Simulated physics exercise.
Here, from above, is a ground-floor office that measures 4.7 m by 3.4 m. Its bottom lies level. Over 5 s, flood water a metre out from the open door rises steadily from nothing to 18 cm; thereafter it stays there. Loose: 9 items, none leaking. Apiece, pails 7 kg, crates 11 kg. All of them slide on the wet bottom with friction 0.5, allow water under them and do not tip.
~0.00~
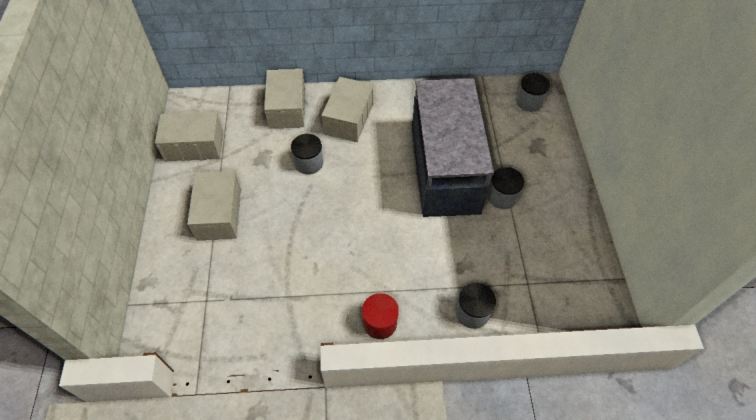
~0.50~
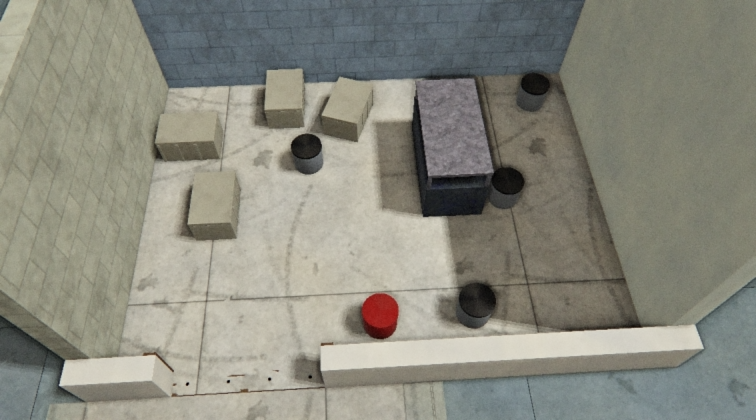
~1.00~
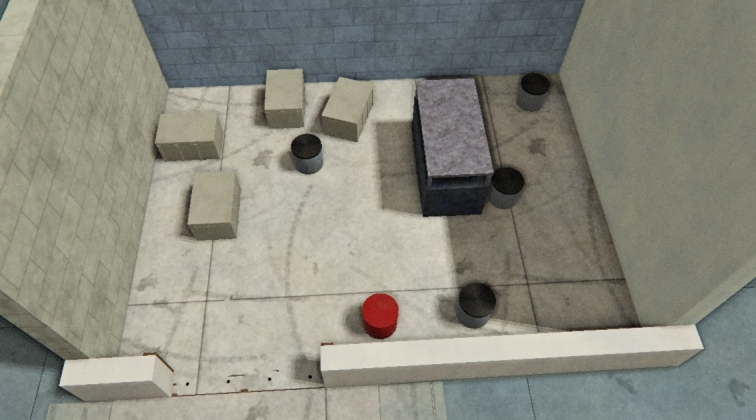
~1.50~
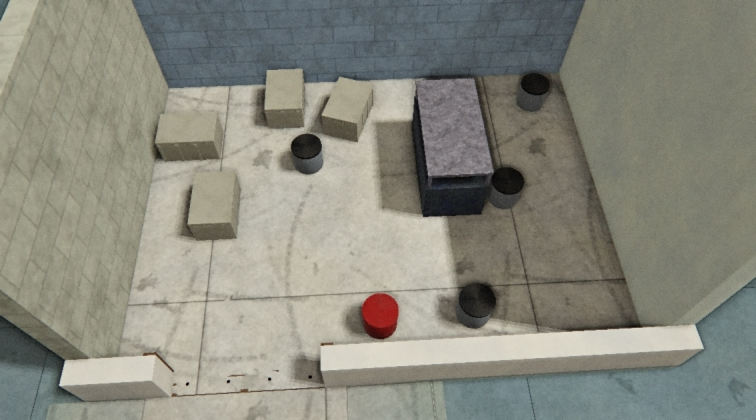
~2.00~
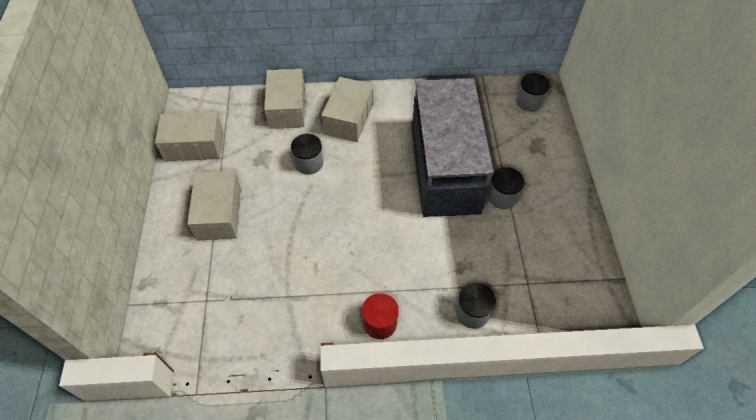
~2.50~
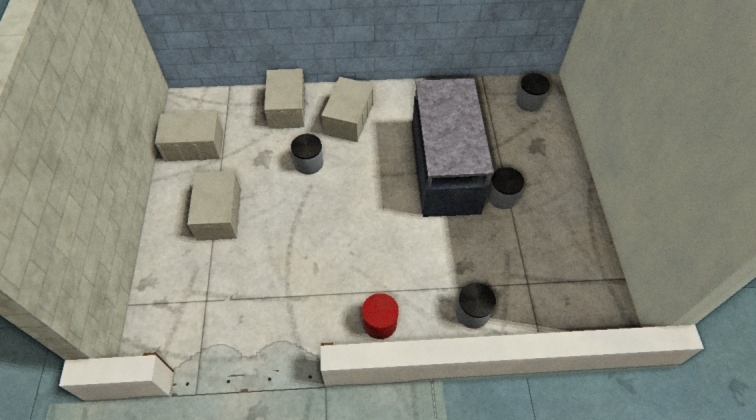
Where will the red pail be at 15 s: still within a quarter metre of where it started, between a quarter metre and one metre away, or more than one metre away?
Within a quarter metre.
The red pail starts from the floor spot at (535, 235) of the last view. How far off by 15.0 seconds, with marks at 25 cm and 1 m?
Here it goes just a bit.
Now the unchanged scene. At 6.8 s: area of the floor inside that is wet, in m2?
I'd estimate close to 9.5 m2.
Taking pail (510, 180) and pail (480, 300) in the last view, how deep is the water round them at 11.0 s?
First roughly 1 cm, second roughly 2 cm.
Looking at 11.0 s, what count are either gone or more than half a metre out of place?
6 in all.
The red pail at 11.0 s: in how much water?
Somewhere close to 1 cm.
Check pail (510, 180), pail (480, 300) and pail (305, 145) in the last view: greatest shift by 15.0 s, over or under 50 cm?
Going one by one, I get below, below and beyond.
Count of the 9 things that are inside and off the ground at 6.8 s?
By my count, 1.
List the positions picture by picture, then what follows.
The red pail at (380, 310) rests on the ground; water covers 0.0 m2; 0 of 9 have shifted, in the first frame.
The red pail at (380, 310) rests on the ground; 0.0 m2 under water; 0 of 9 have shifted, in the second frame.
The red pail at (380, 310), on the bottom; 0.0 m2 under water; 0 of 9 have shifted, in the third frame.
The red pail at (380, 310), on the bottom; 0.0 m2 under water; 0 of 9 have shifted, in the fourth frame.
The red pail at (380, 310) rests on the ground; water covers 0.0 m2; 0 of 9 have shifted, in the fifth frame.
The red pail at (380, 310) rests on the ground; 0.2 m2 under water; 0 of 9 have shifted, in the sixth frame.
After 3.5 s the red pail is near (380, 310), 0.0 m from its start, aground; 0 afloat.
After 6.8 s the red pail is near (380, 310), 0.0 m from its start, aground; 1 afloat.
After 11.0 s the red pail is near (380, 310), 0.0 m from its start, aground; 5 afloat.
After 15.0 s the red pail is near (369, 310), 0.1 m from its start, aground; 7 afloat.
